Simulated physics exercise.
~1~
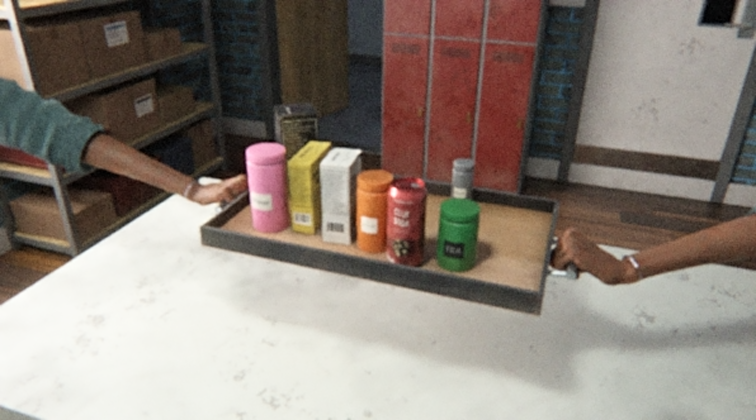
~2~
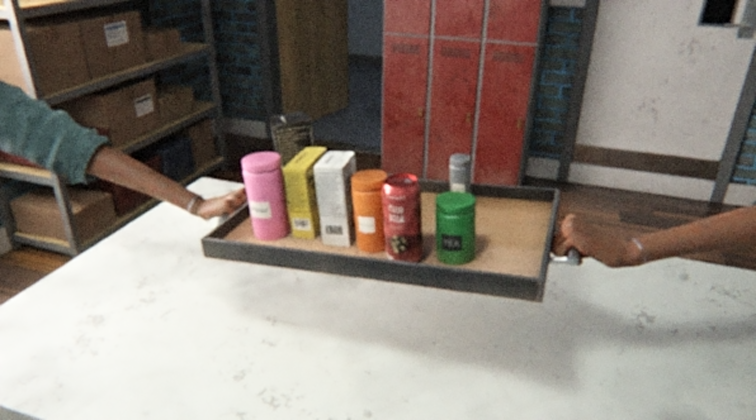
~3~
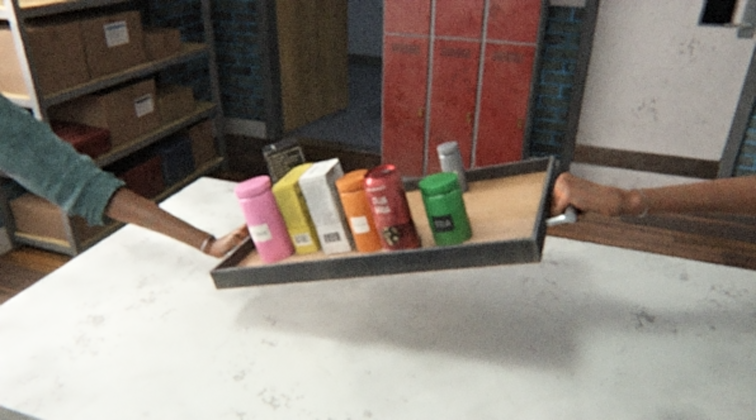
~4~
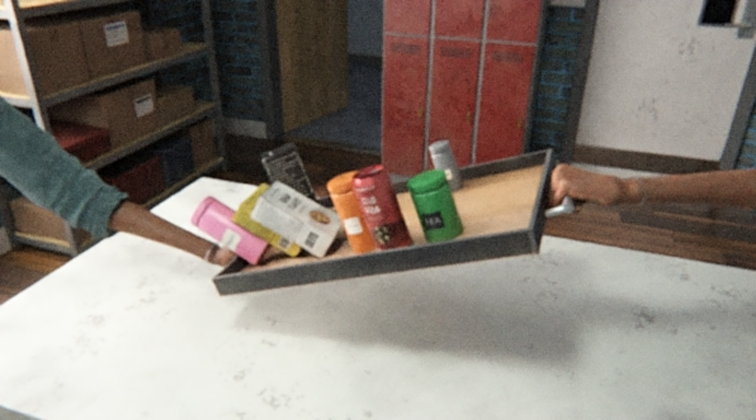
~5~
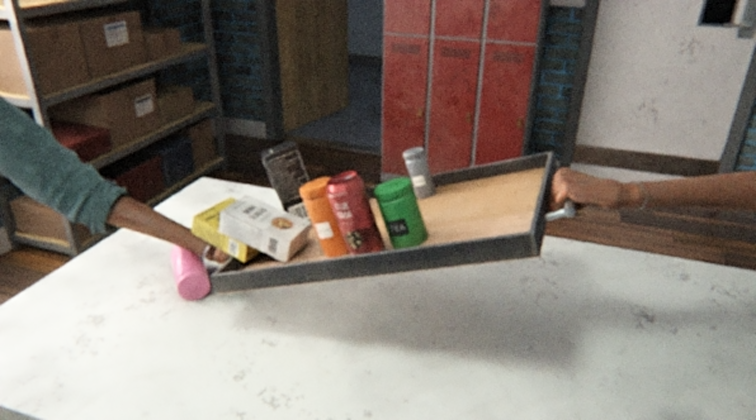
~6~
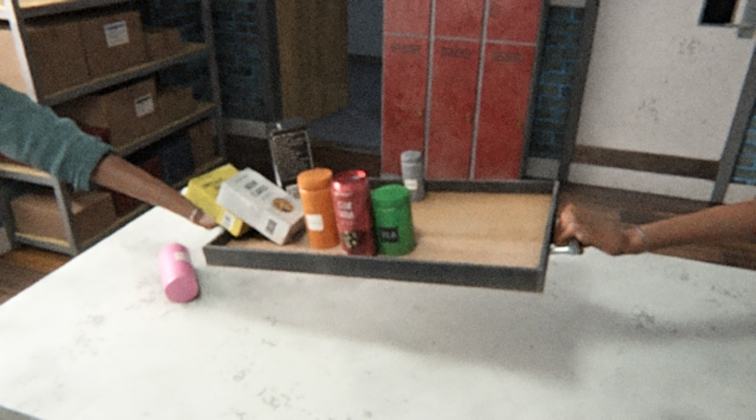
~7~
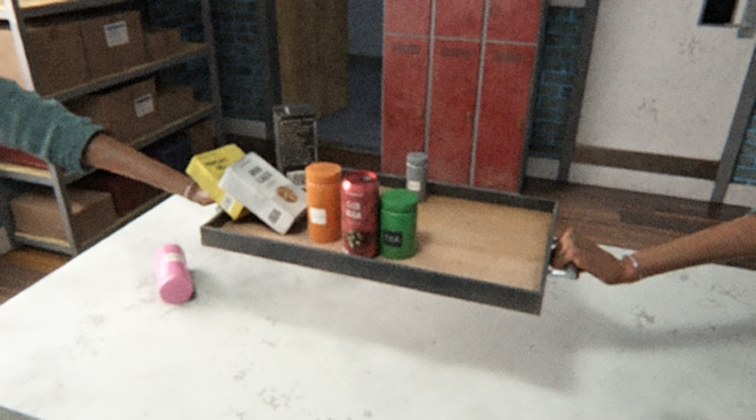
A tray of jars, cartons and a red can, held by two hands, dipped at its left end, toppling the pink jar and two boxes, then levelled again, leaving the pink jar lying on the table and the boxes slumped at the left edge.
